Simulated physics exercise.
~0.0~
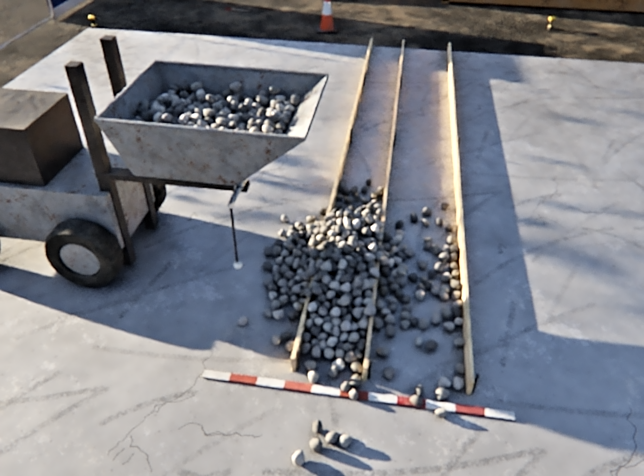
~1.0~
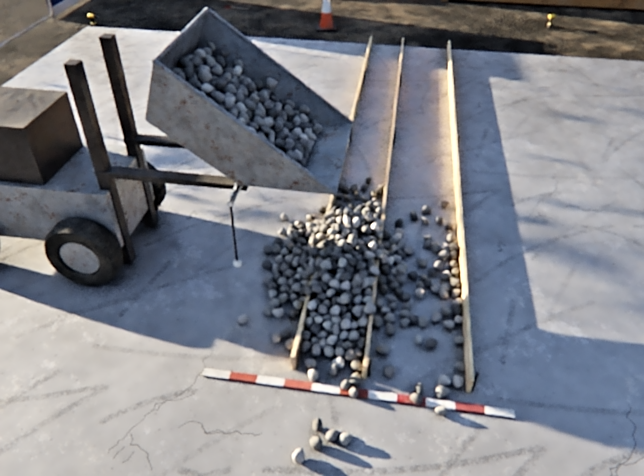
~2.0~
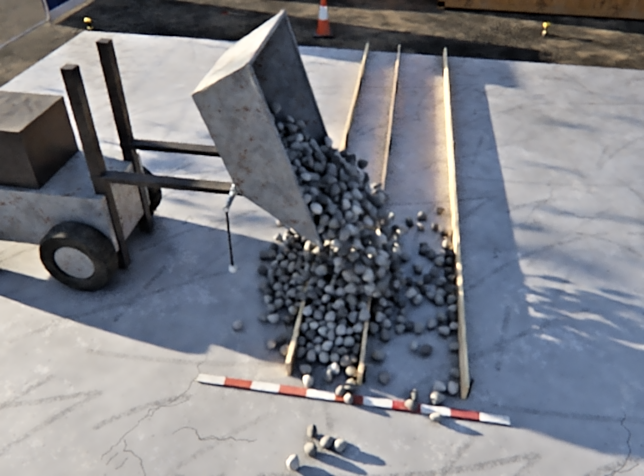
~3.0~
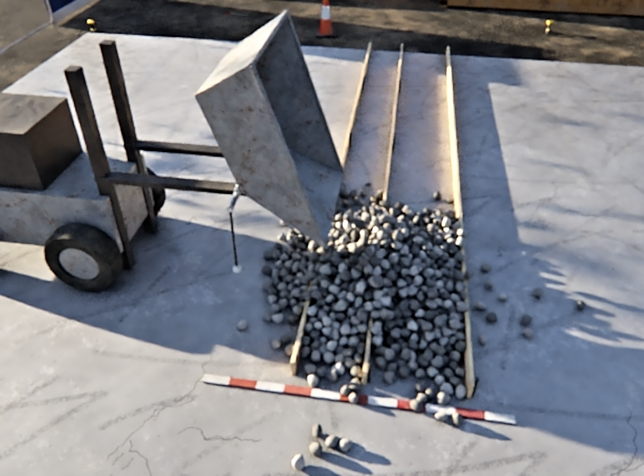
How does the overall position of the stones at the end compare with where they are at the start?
Taken together, the stones end up farther to the right and lower in the view. At the start many are up in the skip at the left, while at the end they all lie on the ground, mostly among the planks.
